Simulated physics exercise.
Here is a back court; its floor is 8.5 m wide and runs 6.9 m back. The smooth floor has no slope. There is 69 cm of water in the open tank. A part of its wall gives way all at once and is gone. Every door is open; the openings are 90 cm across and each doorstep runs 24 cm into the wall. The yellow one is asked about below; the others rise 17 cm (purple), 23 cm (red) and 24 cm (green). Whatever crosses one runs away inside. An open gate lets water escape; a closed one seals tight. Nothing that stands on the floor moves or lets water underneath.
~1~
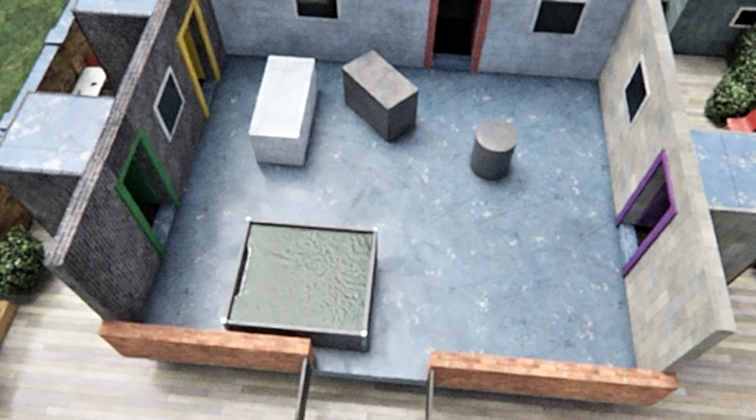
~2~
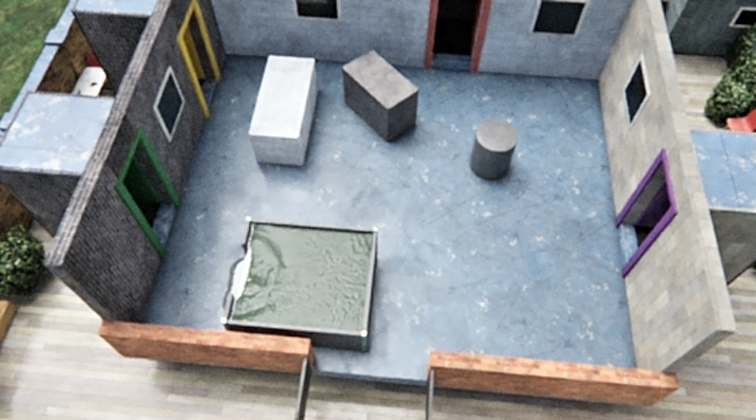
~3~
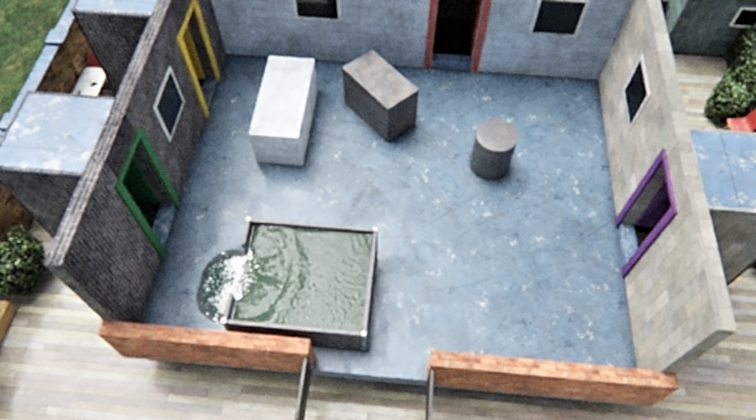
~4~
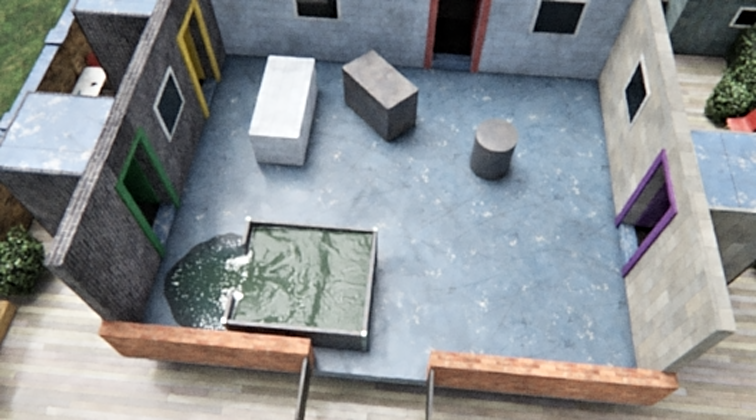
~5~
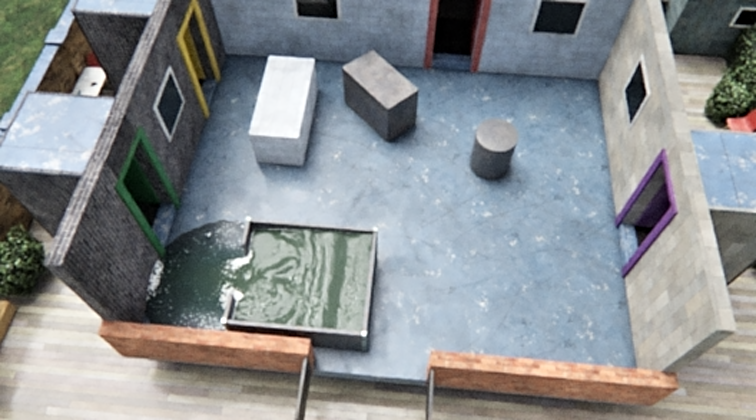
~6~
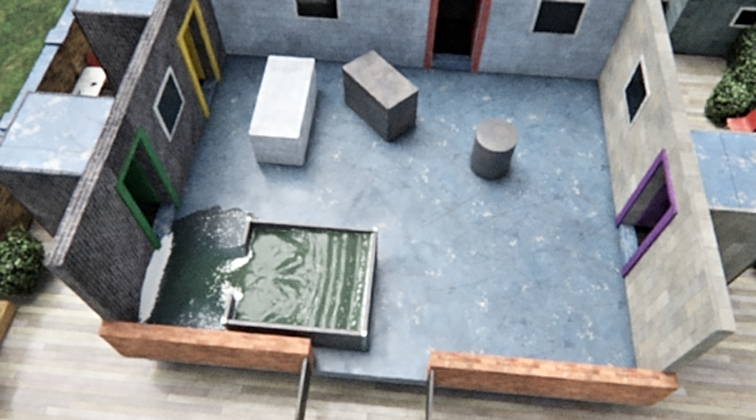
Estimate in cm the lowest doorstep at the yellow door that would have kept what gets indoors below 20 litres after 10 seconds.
About 15 cm.
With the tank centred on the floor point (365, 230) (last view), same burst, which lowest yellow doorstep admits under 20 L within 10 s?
About 10.0 cm.
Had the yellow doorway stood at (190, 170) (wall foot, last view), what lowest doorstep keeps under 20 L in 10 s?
Roughly 7.0 cm.
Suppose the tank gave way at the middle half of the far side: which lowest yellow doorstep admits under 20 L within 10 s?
About 8.5 cm.
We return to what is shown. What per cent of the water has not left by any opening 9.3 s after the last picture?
Roughly 92 in a hundred.
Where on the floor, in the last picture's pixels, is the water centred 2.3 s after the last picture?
At about (257, 260).
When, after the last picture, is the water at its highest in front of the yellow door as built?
Around 7.0 s.
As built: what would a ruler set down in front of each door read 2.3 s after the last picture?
Depths in cm: Yellow 5, purple 0, red 0, green 24.
Then, 0.7 s after the last picture water covers 10 % of the floor, deepest (48 cm) near (146, 309); it has not reached the yellow door.
Then, 2.3 s after the last picture water covers 25 % of the floor, deepest (32 cm) near (136, 339); 5 cm at the yellow door, 0 litres in over its 12 cm doorstep.
Then, 9.3 s after the last picture water covers 70 % of the floor, deepest (14 cm) near (199, 141); 14 cm at the yellow door, 59 litres in over its 12 cm doorstep.
At the yellow door as built, the water peaked near 18 cm, 6.9 s after the last picture.
With a doorstep of 13 cm, 45 litres would have come in within the 10 s; with 17.5 cm, 5 litres. So under 20 litres takes about 15 cm.
